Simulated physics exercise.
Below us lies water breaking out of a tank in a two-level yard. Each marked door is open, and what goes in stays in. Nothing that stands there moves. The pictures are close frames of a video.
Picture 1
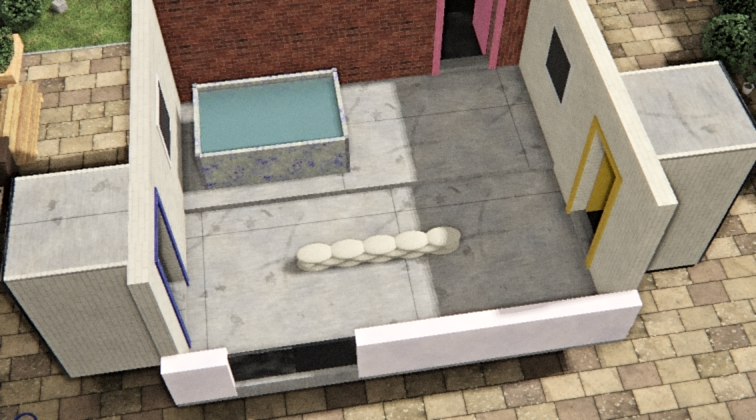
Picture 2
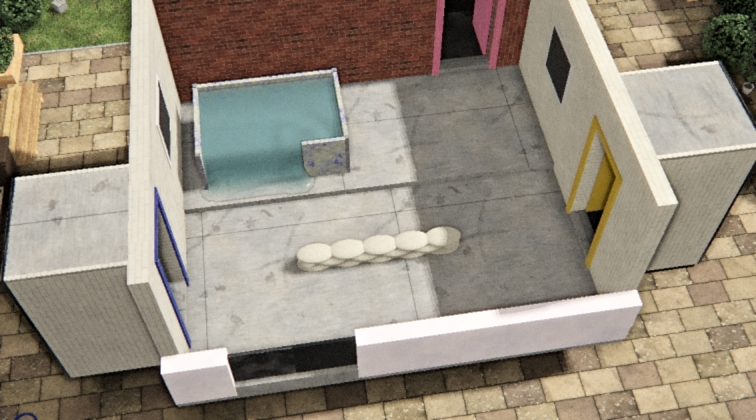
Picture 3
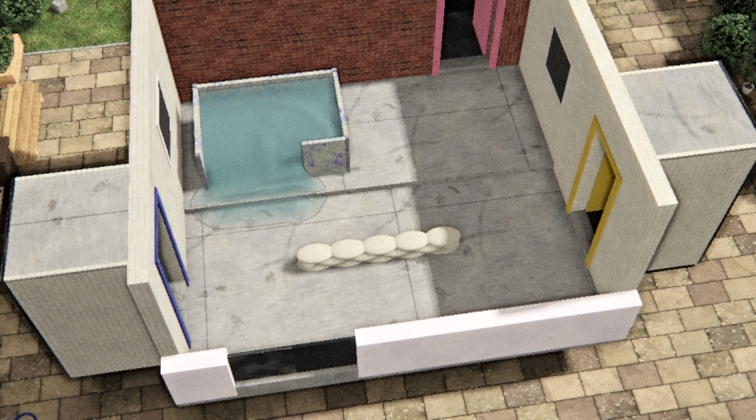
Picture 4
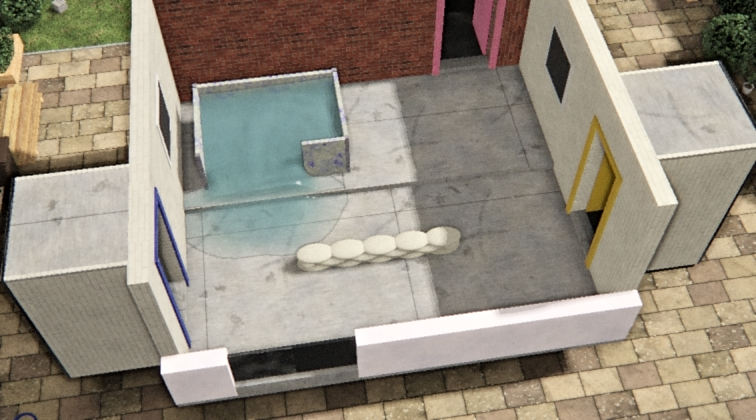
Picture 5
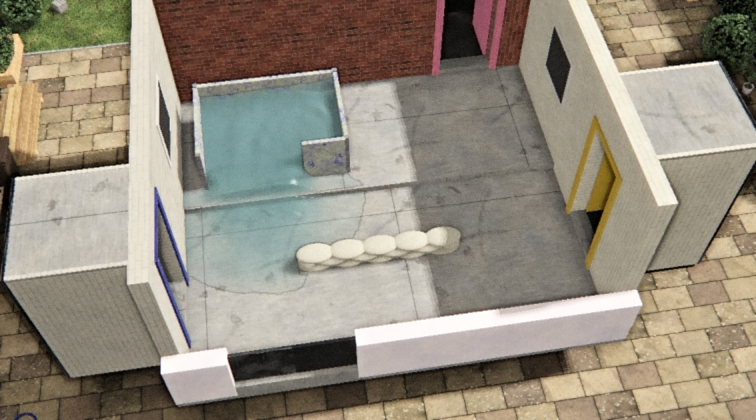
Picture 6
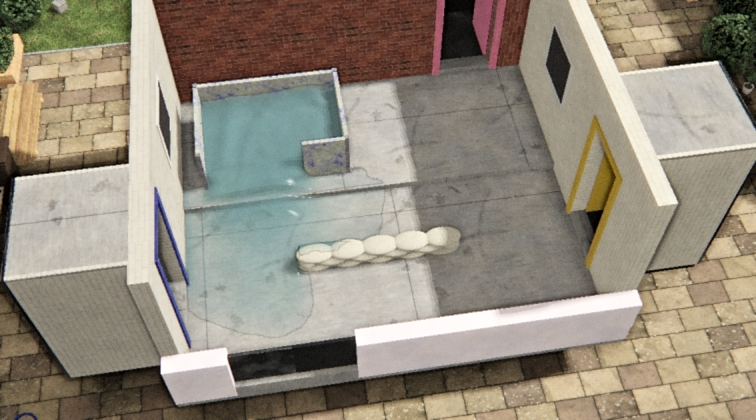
In a walled two-level yard, water pours from a broken tank and spreads across the floor.
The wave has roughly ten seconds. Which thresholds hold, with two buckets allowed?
The pink door holds within the limit; the blue door floods; the yellow door floods.
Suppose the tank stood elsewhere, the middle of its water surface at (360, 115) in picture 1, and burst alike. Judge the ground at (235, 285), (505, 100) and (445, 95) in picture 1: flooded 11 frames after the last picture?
As listed: Under water, clear, dry.
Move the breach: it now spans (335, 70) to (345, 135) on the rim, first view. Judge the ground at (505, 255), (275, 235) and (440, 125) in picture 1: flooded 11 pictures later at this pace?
As listed: Covered, dry, wet.
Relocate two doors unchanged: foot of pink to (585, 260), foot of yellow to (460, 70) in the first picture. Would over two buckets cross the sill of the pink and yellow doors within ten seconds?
The pink one goes over, the yellow one stays under.
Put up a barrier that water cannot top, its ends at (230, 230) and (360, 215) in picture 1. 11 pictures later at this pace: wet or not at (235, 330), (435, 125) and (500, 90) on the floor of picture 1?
One after the other: Wet, under water, dry.
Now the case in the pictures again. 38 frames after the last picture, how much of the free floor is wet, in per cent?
Near 65 in a hundred.
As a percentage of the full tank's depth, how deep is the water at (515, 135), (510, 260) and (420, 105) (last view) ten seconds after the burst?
In turn 2, 16 and 4 in a hundred.
A moment on, water covers 30 % of the floor; the pink door not reached, the blue door wet at the sill, nothing in, the yellow door not reached.
Next, water covers 45 % of the floor; the pink door not reached, the blue door under two buckets in, the yellow door not reached.
Then, water covers 60 % of the floor; the pink door not reached, the blue door over two buckets in, the yellow door wet at the sill, nothing in.
Later, water covers 65 % of the floor; the pink door not reached, the blue door over two buckets in, the yellow door far over two buckets in.
In the end, water covers 70 % of the floor; the pink door wet at the sill, nothing in, the blue door over two buckets in, the yellow door far over two buckets in.
